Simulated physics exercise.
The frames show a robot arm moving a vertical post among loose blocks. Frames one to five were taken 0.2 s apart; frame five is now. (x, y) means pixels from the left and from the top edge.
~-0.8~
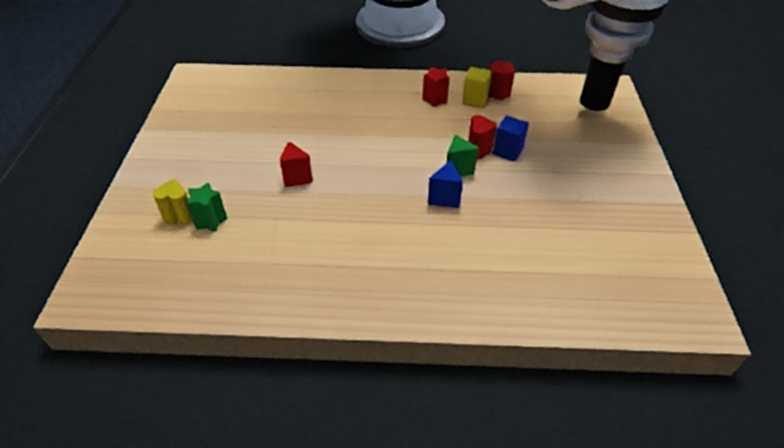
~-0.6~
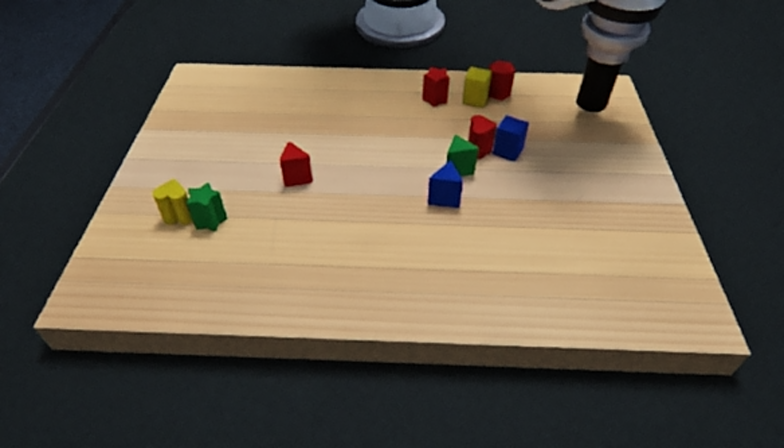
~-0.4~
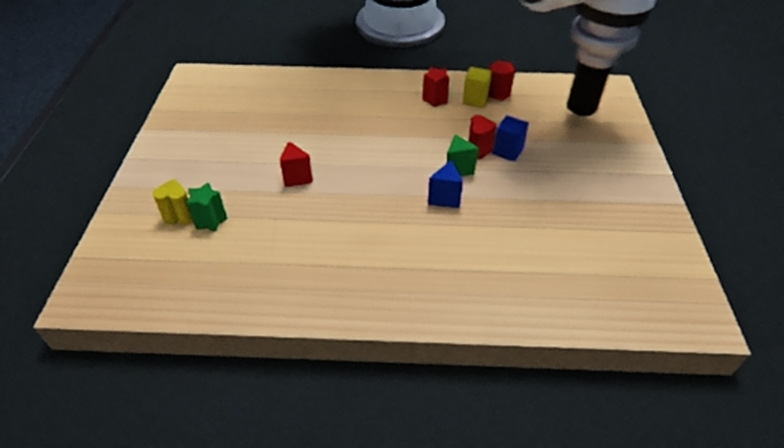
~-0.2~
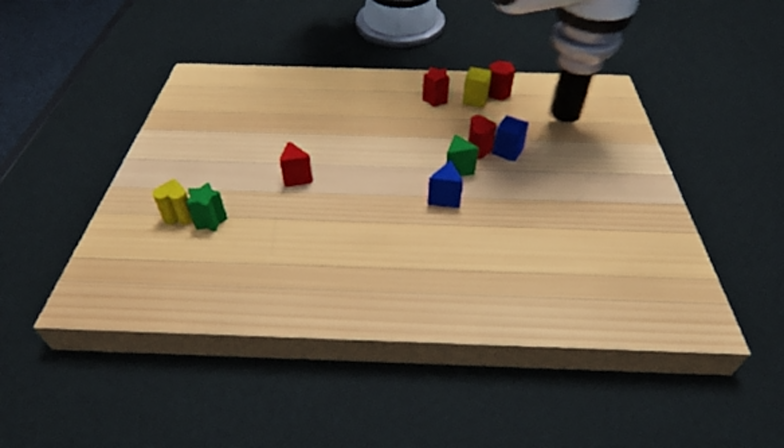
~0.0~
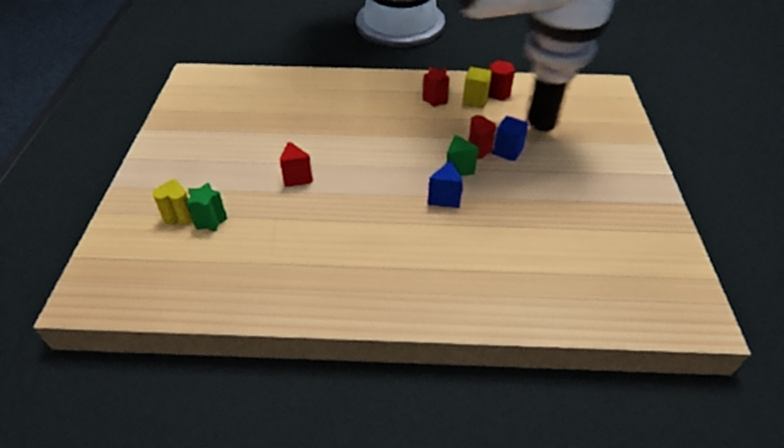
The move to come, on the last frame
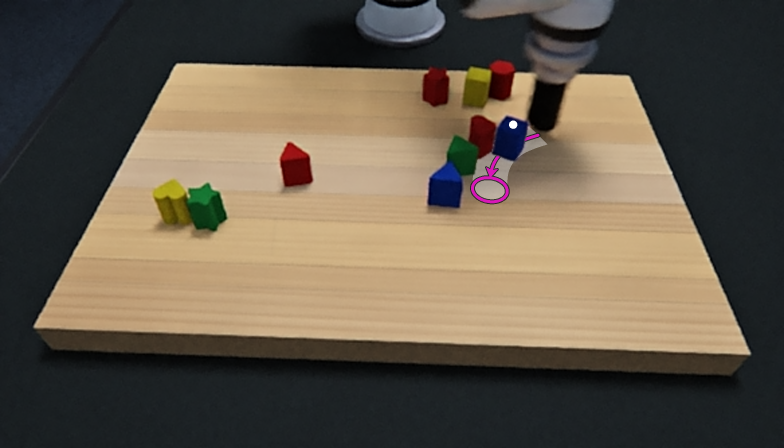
A robot arm with a black vertical post reaches over the far right of a pale wooden board on a dark surface, seen from above the near edge by a still camera. Red, yellow, blue and green blocks sit in a back row, a cluster right of centre and a pair at left, with one red block between. The post slides left and slightly nearer, up beside the blue square block, while the blocks stay put.
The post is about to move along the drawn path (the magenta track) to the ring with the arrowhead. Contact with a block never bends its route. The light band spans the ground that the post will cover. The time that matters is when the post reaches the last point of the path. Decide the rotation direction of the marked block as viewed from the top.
Bird's-eye view: Clockwise.
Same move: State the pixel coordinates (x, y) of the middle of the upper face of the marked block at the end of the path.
In the picture, that point is around (467, 174).
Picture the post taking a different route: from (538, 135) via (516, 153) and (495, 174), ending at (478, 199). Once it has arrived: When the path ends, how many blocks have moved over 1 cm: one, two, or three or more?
Most likely two.
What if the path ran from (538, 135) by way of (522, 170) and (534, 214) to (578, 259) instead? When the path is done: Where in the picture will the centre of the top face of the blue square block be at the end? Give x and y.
Pixel (498, 136).
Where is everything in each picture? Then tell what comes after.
Lower end of the post at (595, 102), tops of blocks, blue three-sided block at (448, 173), green three-sided block at (461, 144), red heart block at (482, 124), blue square block at (513, 125), in the first frame.
Post at (591, 104), blocks as before, in the second frame.
Post at (582, 107), blocks as before, in the third frame.
Post at (565, 113), blocks as before, in the fourth frame.
Post at (541, 122), blue three-sided block at (448, 173), green three-sided block at (461, 144), red heart block at (482, 124), blue square block at (513, 125), in the fifth frame.
The drawn path runs from (538, 135) over (511, 146) and (493, 165) to (490, 189); the dot is on the blue square block.
The first path, step by step. One third of the way, post at (513, 133); red heart block at (479, 124); blue square block at (500, 134).
Two thirds of the way, post at (496, 152); green three-sided block at (451, 149), turned 45° clockwise; red heart block at (471, 126), turned 50° clockwise; blue square block at (480, 153), turned 15° clockwise.
At the end, post at (492, 177); blue three-sided block at (443, 175); green three-sided block at (449, 150), turned 65° clockwise; red heart block at (471, 126), turned 50° clockwise; blue square block at (467, 174), turned 45° clockwise.
